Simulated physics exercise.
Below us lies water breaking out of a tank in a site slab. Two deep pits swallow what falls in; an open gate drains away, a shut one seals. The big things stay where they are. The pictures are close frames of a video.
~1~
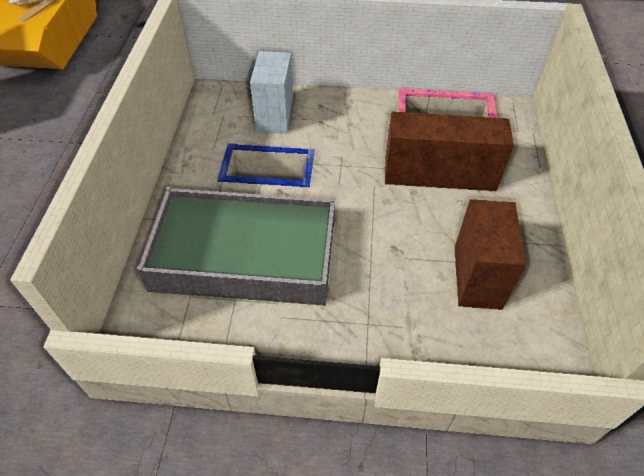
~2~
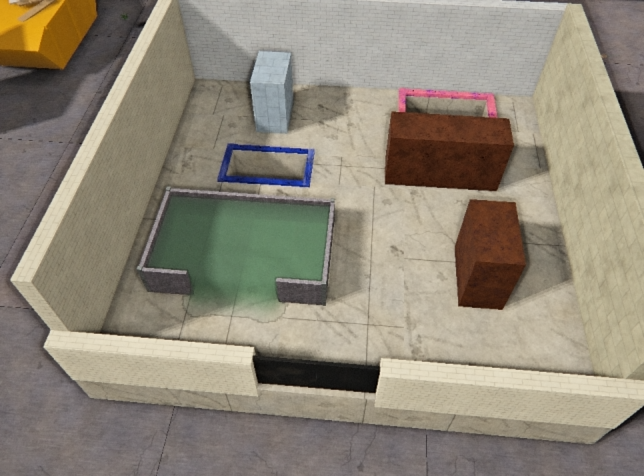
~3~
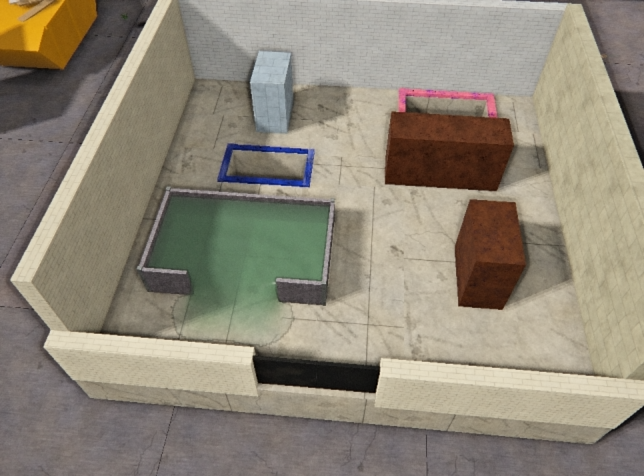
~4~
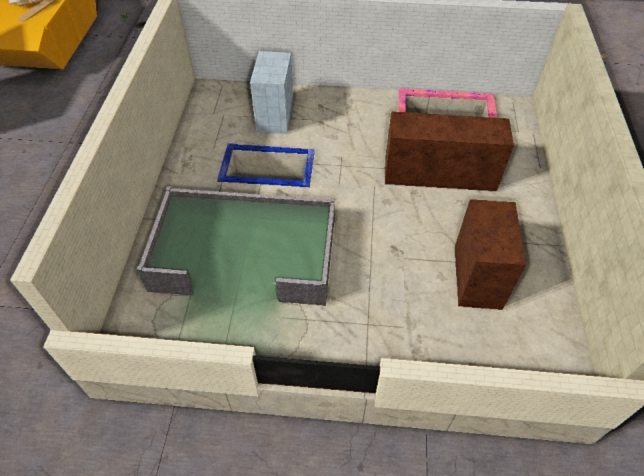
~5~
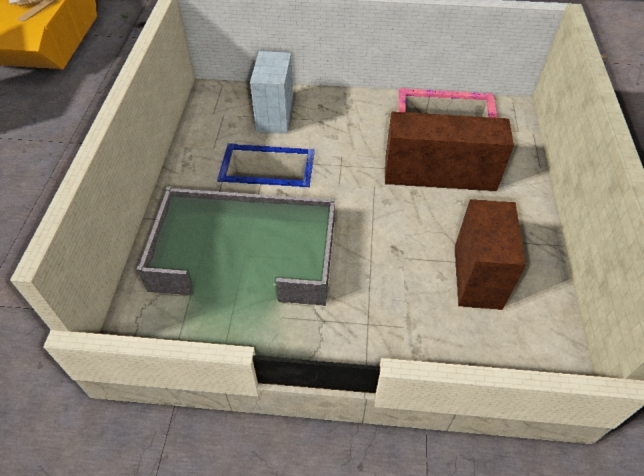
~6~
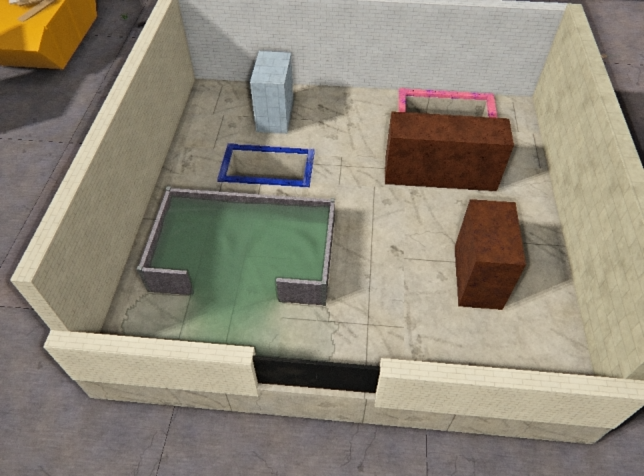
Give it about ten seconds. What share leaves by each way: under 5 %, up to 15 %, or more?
One by one: The gate takes less than 5 %; the pink pit takes less than 5 %; the blue pit takes less than 5 %.
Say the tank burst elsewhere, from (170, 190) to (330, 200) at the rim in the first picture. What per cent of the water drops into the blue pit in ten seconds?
In per cent: Blue 40.
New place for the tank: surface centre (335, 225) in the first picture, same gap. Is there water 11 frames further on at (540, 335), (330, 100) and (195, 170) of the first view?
One after the other: Flooded, no water, dry.
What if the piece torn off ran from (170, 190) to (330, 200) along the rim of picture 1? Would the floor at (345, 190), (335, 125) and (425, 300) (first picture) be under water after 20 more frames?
In turn: Awash, flooded, not flooded.
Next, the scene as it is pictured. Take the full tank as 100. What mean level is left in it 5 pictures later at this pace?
I make it 66 per cent.
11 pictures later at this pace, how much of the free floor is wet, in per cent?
I make it 25 per cent.
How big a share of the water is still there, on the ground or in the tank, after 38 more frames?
I make it 100 per cent.
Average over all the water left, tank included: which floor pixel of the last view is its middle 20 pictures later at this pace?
At about (260, 286).
A moment on, water covers 10 % of the floor; the gate 0 %, the pink pit 0 %, the blue pit 0 %.
Next, water covers 25 % of the floor; the gate 0 %, the pink pit 0 %, the blue pit 0 %.
Then, water covers 40 % of the floor; the gate 0 %, the pink pit 0 %, the blue pit 0 %.
Later, water covers 70 % of the floor; the gate 0 %, the pink pit 0 %, the blue pit 0 %.
In the end, water covers 95 % of the floor; the gate 0 %, the pink pit 0 %, the blue pit 0 %.
